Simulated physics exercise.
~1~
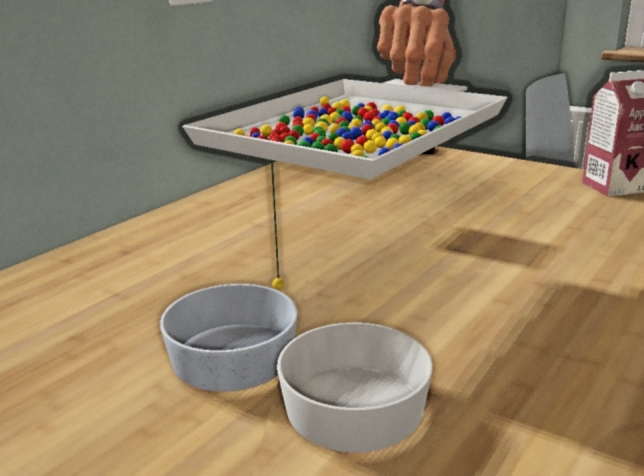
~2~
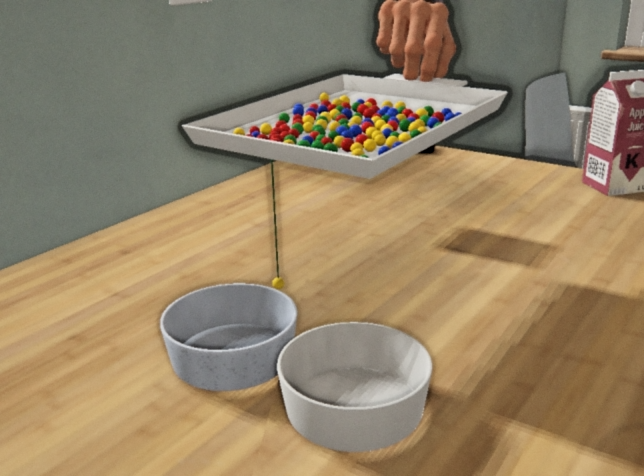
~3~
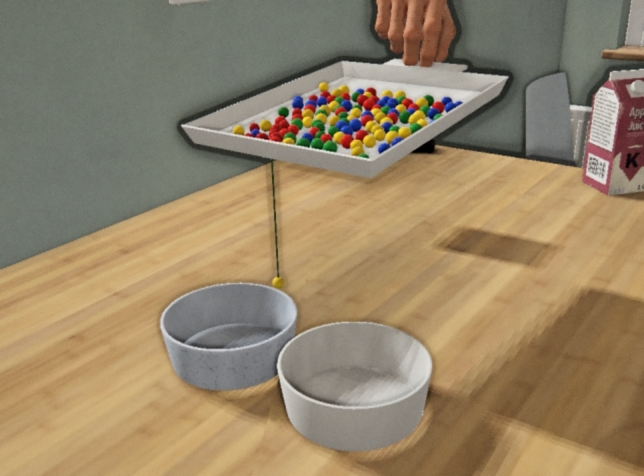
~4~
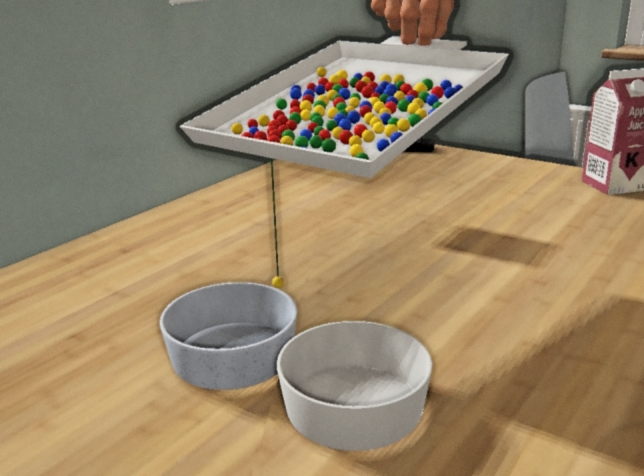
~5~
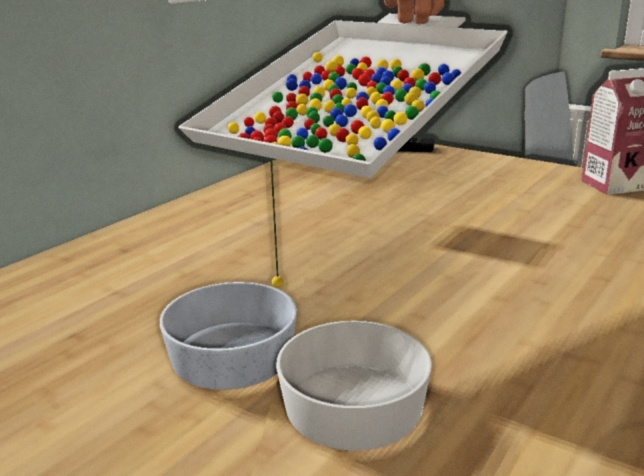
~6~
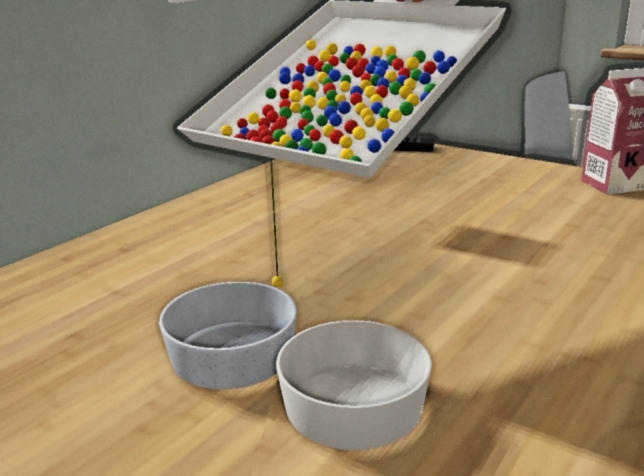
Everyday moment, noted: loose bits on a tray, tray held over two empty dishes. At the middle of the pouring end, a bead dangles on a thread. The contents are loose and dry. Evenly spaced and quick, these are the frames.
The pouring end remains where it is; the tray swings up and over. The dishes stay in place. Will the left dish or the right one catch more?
I'd say the left dish gets the lion's share of it.
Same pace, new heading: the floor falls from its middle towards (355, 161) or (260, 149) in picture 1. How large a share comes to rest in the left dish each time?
That comes to 0 per cent the first time and 50 per cent the second.
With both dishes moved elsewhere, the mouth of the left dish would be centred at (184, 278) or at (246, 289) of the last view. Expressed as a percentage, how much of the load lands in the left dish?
The first try gives 20 per cent, the second 30 per cent.
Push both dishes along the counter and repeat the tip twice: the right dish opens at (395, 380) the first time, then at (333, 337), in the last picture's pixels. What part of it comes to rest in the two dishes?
First case 60 in a hundred, second case 80 in a hundred.
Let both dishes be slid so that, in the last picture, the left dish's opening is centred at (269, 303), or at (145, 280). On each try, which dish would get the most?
Case one: The dish at left. Case two: The dish at right.
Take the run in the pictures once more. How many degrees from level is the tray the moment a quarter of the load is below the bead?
Around 80° of tilt.
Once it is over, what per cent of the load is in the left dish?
I'd estimate close to 50 per cent.
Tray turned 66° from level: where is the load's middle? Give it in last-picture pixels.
Look around (275, 153) in the last picture.
Shortly afterwards, tray tipped steeply; near two thirds on the tray; a little in the right dish; a little in the left dish; near a quarter in the air.
Next, tray tipped past a quarter turn; near a quarter in the right dish; near half in the left dish; a little outside both; a little in the air.
Some moments later, tray tipped past a quarter turn; near a quarter in the right dish; near half in the left dish; near a quarter outside both.
In the end, tray tipped past a quarter turn; near a quarter in the right dish; near half in the left dish; near a quarter outside both.
